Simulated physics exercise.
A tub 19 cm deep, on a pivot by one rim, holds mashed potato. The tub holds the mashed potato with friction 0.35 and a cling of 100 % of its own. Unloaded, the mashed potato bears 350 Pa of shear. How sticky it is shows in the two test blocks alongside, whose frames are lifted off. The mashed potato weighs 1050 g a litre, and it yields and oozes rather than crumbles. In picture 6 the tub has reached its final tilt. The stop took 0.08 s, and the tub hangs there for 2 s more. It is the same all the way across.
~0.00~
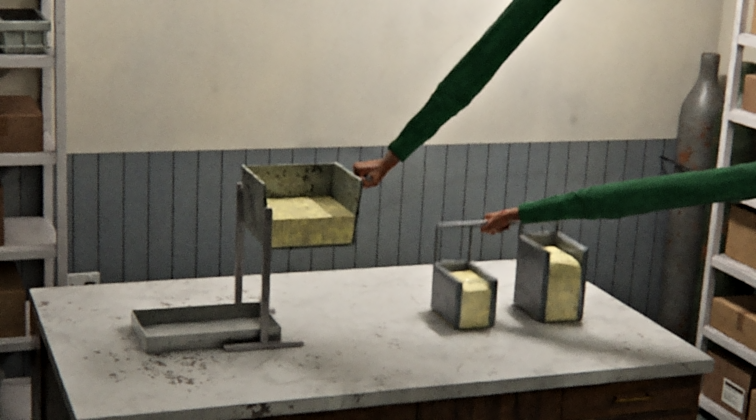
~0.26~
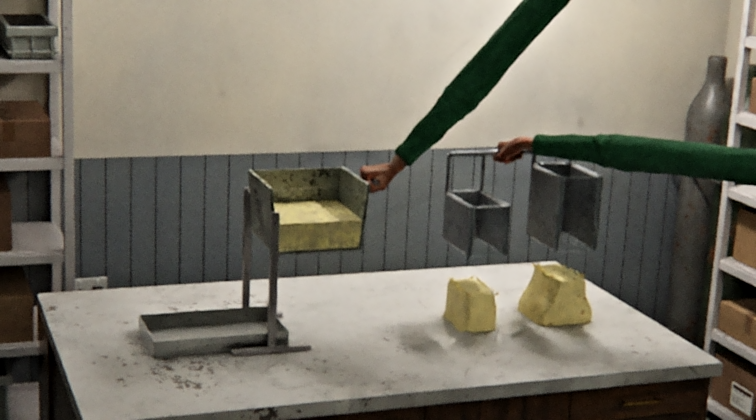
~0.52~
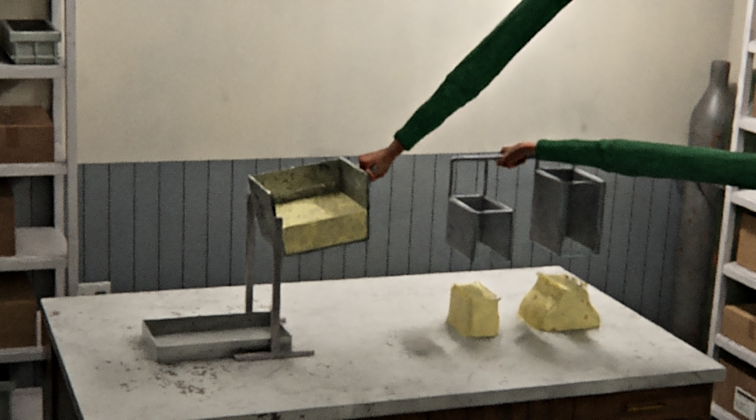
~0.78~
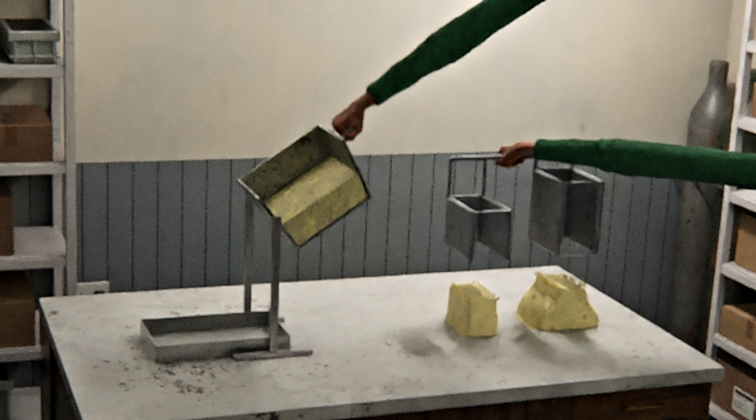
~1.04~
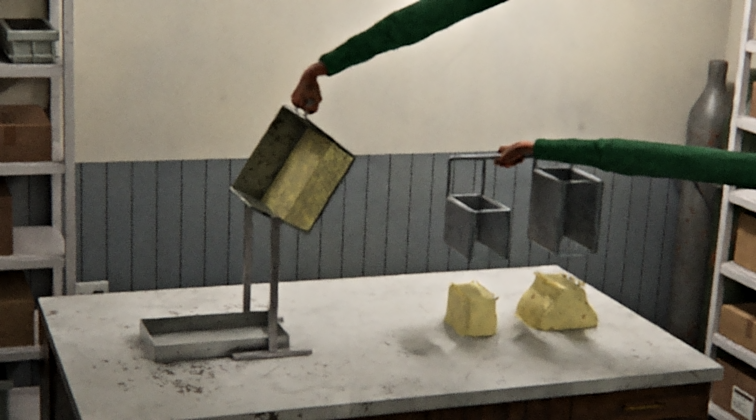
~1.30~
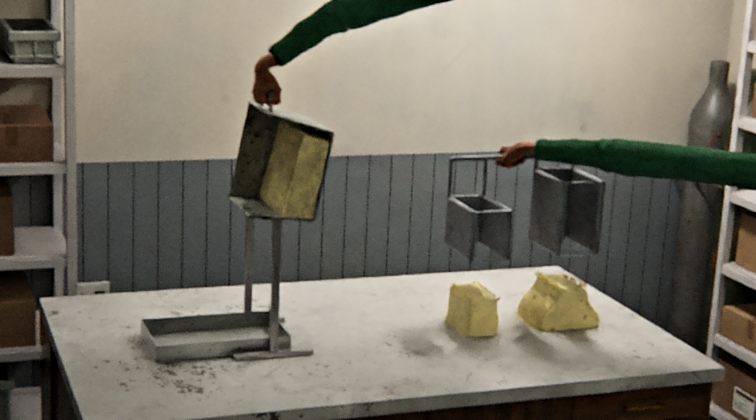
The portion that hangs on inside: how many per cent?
It comes to some 100 %.
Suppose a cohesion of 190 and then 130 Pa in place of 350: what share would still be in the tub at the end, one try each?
In turn about 80 %, 65 %.
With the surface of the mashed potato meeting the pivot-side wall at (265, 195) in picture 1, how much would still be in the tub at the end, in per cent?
It would be near 50 %.
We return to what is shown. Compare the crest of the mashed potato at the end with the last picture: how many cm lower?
Some 4 cm.
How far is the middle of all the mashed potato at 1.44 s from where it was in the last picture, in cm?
About 2 cm.
By 1.44 s, the tub is at 79 degrees and holds 100 %.
By 1.61 s, the tub is at 79 degrees and holds 100 %.
By 1.78 s, the tub is at 79 degrees and holds 100 %.
By 1.95 s, the tub is at 79 degrees and holds 100 %.
By 3.30 s, at the end, the tub is at 79 degrees and holds 100 %.
